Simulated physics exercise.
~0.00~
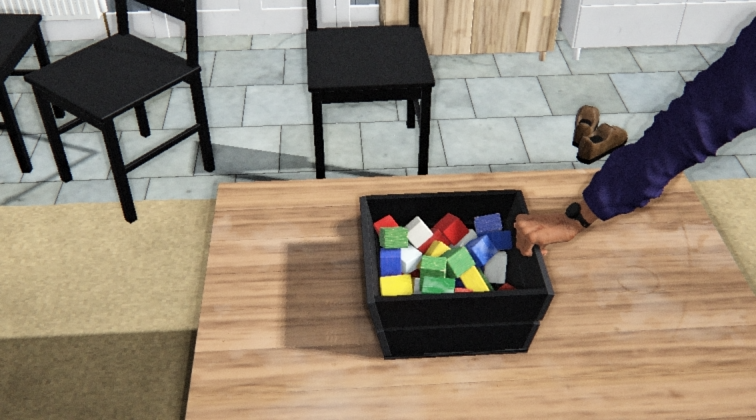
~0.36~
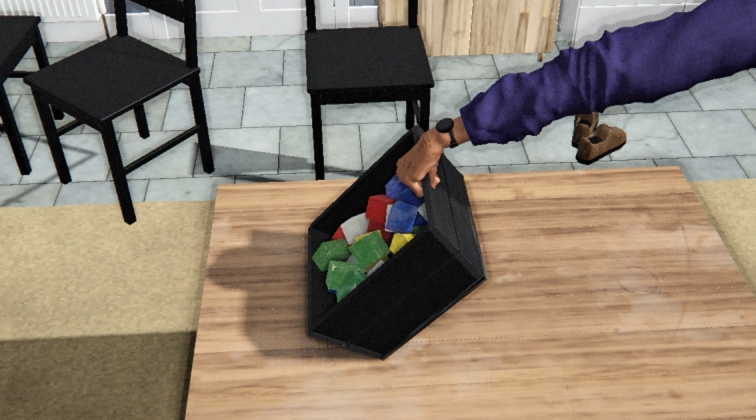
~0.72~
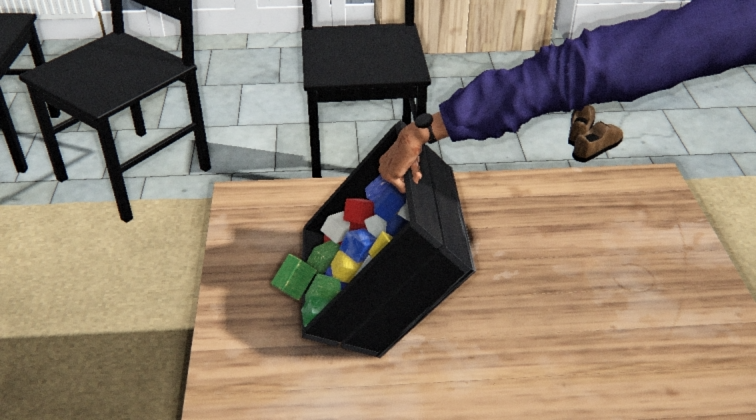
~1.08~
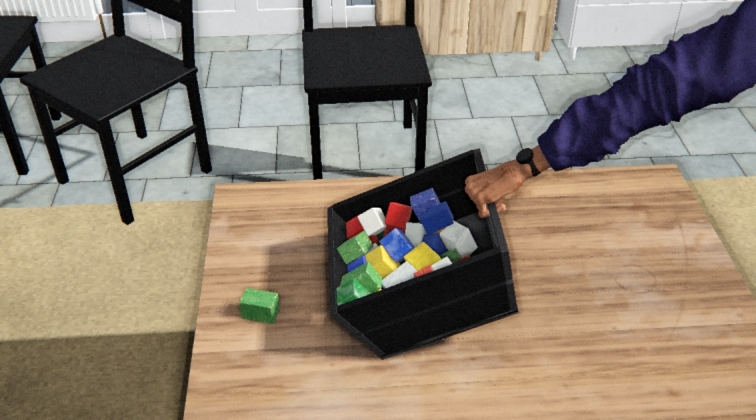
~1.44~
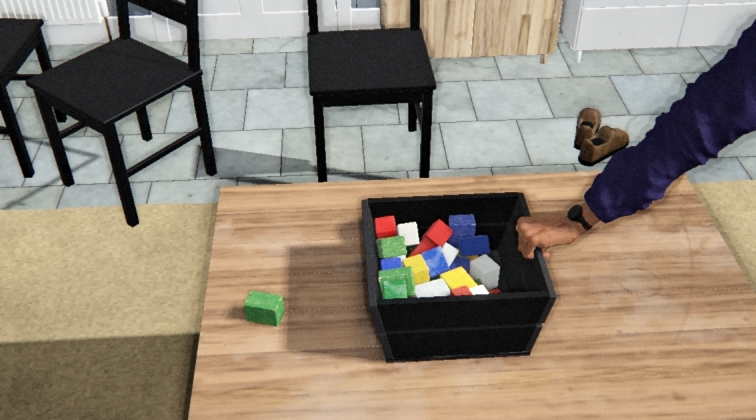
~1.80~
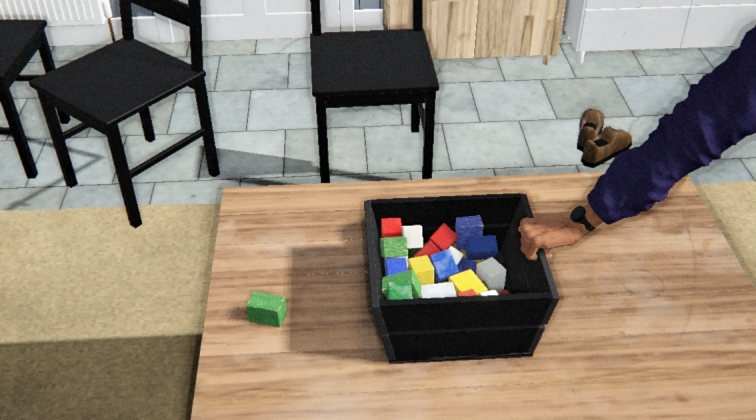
Black basket of coloured toy bricks tipped left by a hand, dropping one green brick on the table before settling flat.
